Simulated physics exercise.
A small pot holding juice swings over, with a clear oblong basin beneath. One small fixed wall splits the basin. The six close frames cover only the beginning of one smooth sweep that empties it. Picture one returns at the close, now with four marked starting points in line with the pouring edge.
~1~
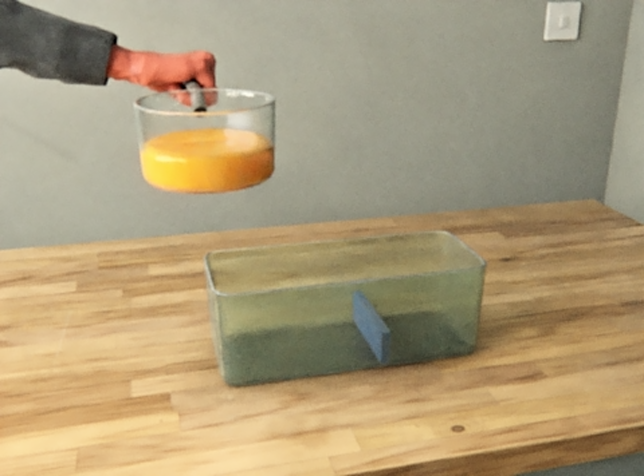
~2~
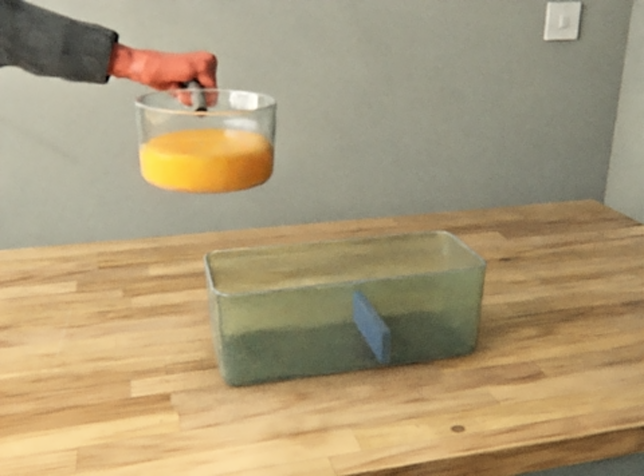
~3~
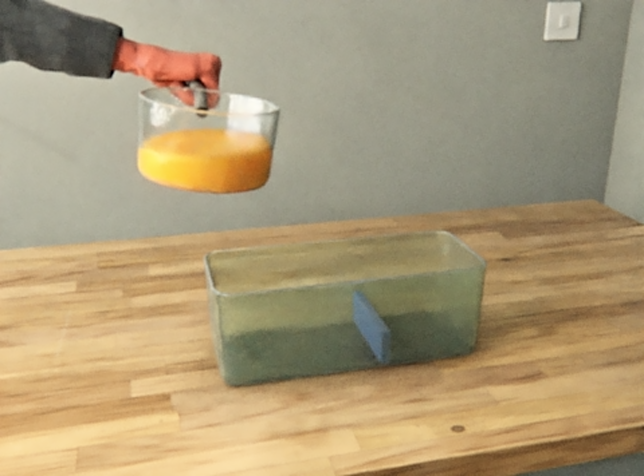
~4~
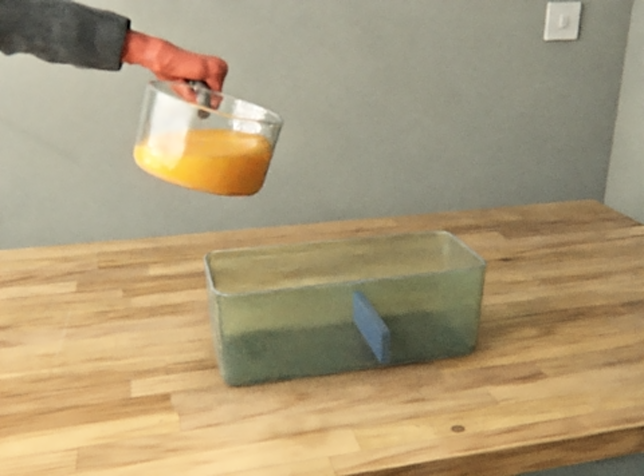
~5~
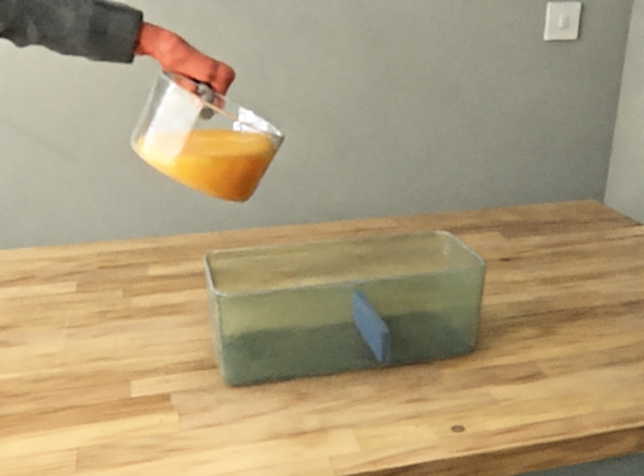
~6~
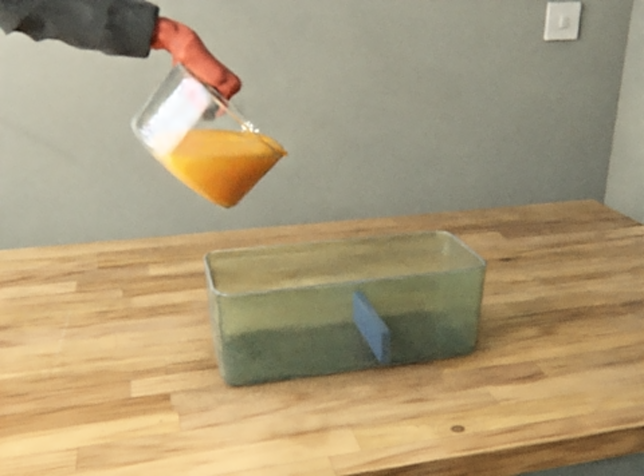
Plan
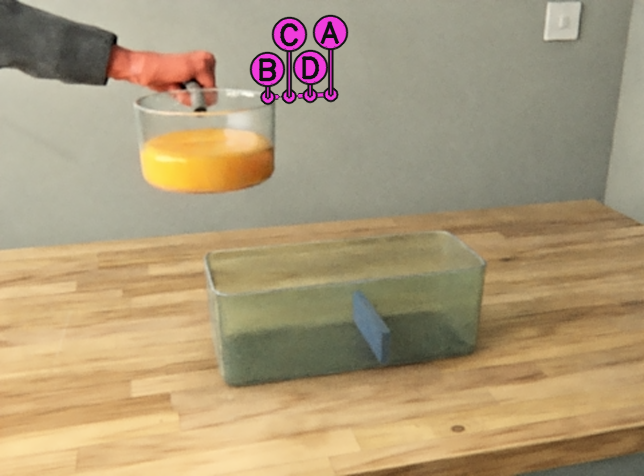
A hand tilting a clear pot of orange juice steadily rightward above a glass basin with a blue divider on a wooden table.
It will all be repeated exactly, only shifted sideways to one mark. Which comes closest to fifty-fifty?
I would pick place A.
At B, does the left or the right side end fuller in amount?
The left side.
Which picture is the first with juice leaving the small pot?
In picture 6.
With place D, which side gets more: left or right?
The left side.
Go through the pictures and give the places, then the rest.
The first frame shows upright, lip at (271, 97); basin from (221, 383) to (474, 349); top of the wall at (371, 310); nothing has left yet.
The second frame shows tipped about 2°, lip at (272, 99); nothing has left yet.
The third frame shows tipped about 8°, lip at (275, 106); nothing has left yet.
The fourth frame shows tipped about 17°, lip at (279, 117); nothing has left yet.
The fifth frame shows tipped about 30°, lip at (281, 133); nothing has left yet.
The sixth frame shows tipped about 44°, lip at (280, 150); juice is over the lip, down to (280, 150).
On the marked copy, A at (330, 94); B at (267, 97); C at (289, 96); D at (310, 95).
With A, about 51 % ends left of the wall and 48 % right of it.
With B, about 96 % ends left of the wall and 4 % right of it.
With C, about 96 % ends left of the wall and 3 % right of it.
With D, about 82 % ends left of the wall and 17 % right of it.
